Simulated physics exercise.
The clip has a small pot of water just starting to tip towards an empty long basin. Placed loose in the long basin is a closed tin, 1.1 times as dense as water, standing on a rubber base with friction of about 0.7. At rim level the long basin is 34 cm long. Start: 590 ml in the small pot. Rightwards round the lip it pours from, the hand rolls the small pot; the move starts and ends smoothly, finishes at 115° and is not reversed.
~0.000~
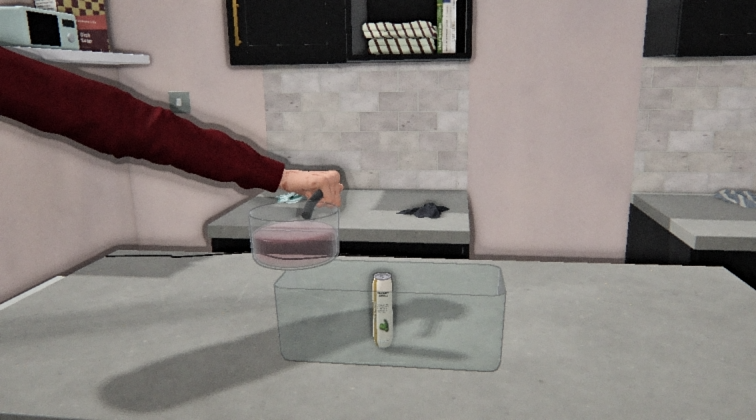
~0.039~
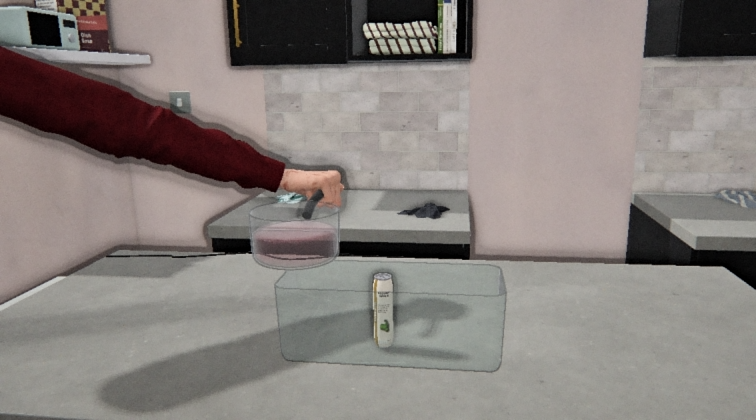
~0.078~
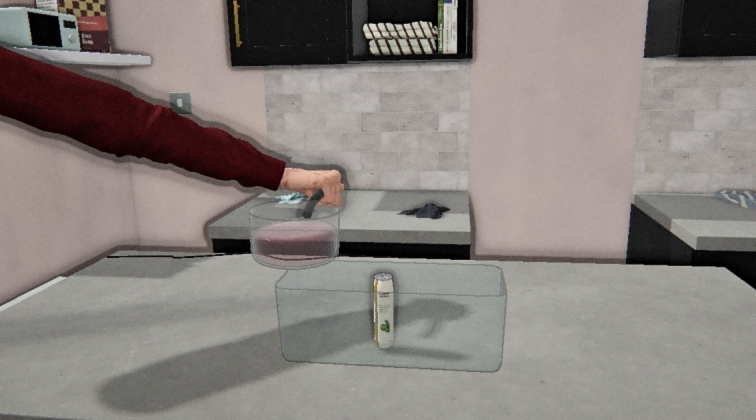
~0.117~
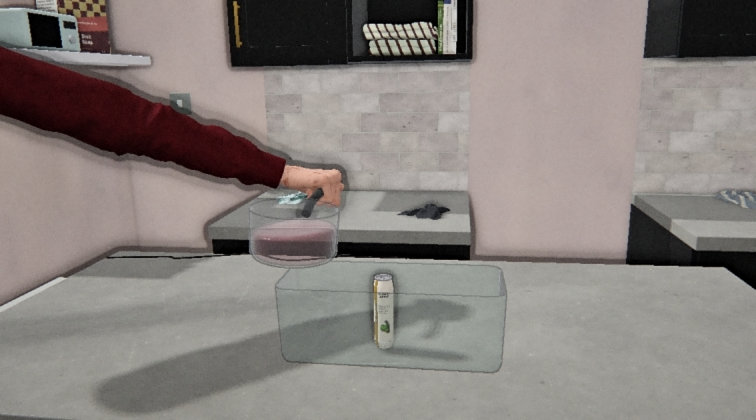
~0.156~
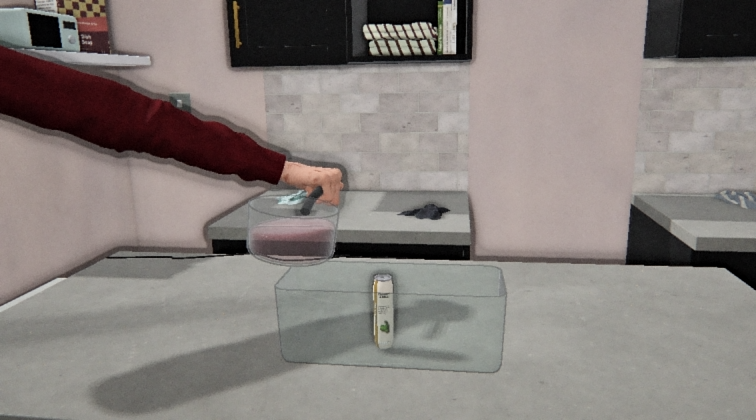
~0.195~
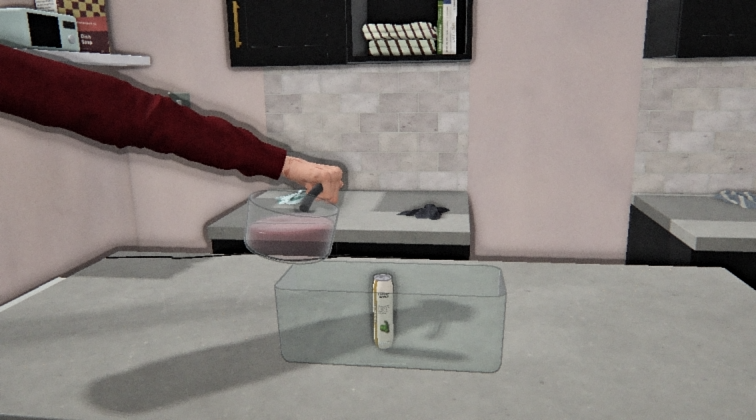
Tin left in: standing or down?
It will make it through.
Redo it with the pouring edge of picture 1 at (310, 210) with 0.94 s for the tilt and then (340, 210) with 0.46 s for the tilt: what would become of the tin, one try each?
Try 1: Tipped over; try 2: Still standing.
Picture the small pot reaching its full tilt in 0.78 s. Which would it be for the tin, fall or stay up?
Well, the tin simply holds firm.
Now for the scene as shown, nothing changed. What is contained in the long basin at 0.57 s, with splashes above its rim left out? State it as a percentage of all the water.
Near 1 in a hundred.
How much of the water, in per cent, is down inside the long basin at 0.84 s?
Looks like about 74 % of the whole amount.
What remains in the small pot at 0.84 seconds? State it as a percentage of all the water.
About 9 per cent.
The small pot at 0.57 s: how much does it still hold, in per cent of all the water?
Portion remaining: Approx. 70 per cent.
Then, 0.57 s in, the tilt is 76° and 71 per cent is still to pour; the tin stands where it began.
Then, 0.84 s in, the tilt is 112° and 9 per cent is still to pour; the tin stands where it began.
Then, 1.13 s in, the tilt is 115° and 0 per cent is still to pour; the tin stands where it began.
Then, 1.44 s in, the tilt is 115° and 0 per cent is still to pour; the tin stands where it began.
Finally, the tin stands where it began.
